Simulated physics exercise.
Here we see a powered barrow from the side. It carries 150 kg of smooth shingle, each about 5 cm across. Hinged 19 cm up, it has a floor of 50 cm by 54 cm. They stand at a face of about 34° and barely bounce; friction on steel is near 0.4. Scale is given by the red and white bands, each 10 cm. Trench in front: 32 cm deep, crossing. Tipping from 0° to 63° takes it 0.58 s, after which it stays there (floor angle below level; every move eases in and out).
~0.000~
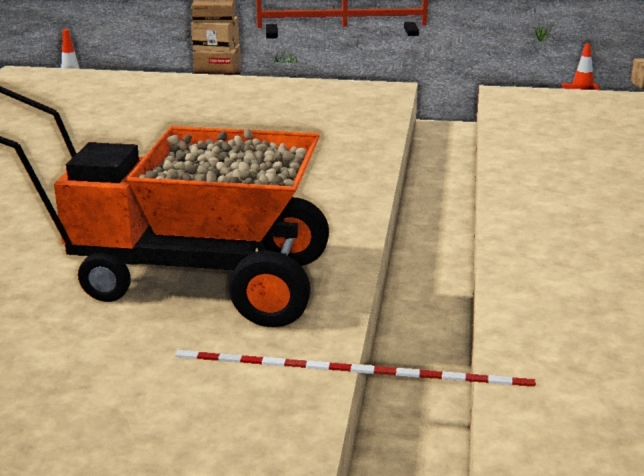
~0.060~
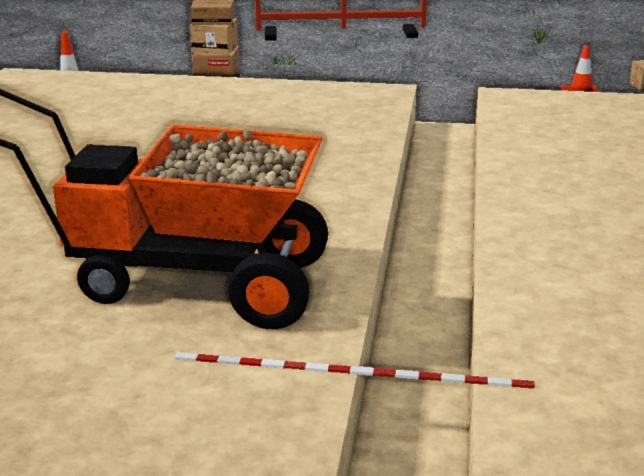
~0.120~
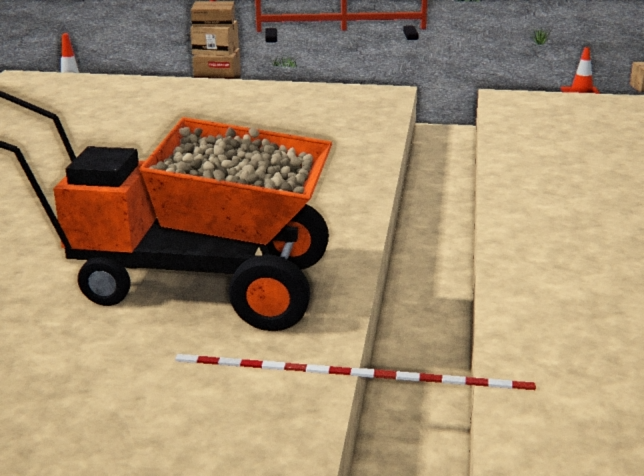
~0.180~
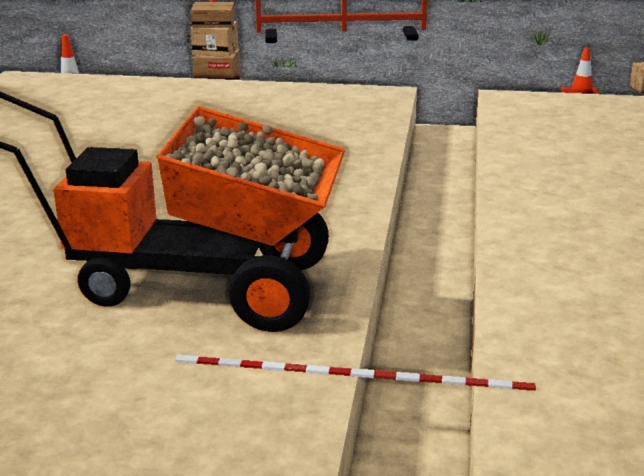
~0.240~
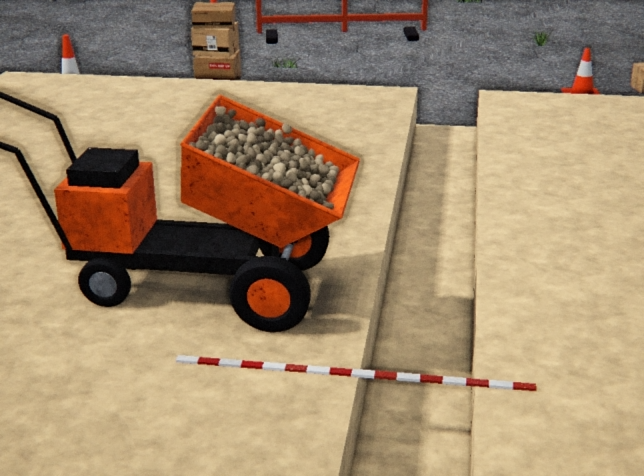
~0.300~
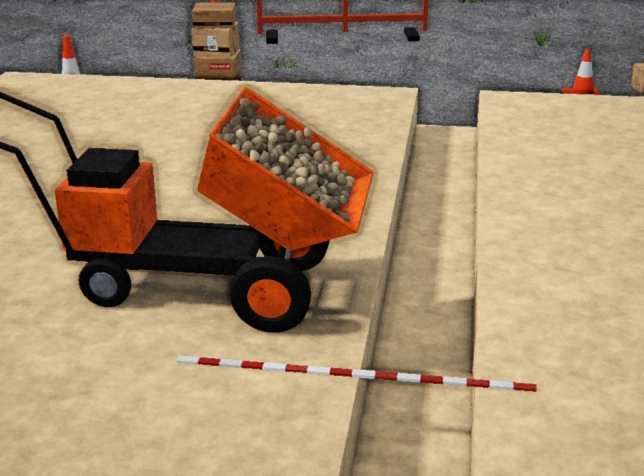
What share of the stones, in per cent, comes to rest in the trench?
About 67 per cent of the stones finish in the trench.
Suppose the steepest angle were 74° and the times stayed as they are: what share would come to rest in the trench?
Share in trench: Approx. 80%.
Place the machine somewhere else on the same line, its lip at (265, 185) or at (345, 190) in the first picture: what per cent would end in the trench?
First some 85, then 35 per cent.
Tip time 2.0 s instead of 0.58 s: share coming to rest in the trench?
In that case, around 85%.
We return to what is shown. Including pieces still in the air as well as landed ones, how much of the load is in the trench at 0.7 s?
By that moment, roughly 20 per cent of the load.
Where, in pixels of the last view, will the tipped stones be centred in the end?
Somewhere near pixel (444, 354).
After 0.4 s the floor is at 53°; 100 % in the tray; the foremost stones are at (372, 233).
After 0.7 s the floor is at 63°; 78 % in the tray, 22 % in the trench; the foremost stones are at (458, 318).
After 1.0 s the floor is at 63°; 36 % in the tray, 46 % in the trench, 18 % past the trench; the foremost stones are at (608, 329).
After 3.0 s the floor is at 63°; 15 % in the tray, 67 % in the trench, 18 % past the trench; the foremost stones are past the picture's edge.
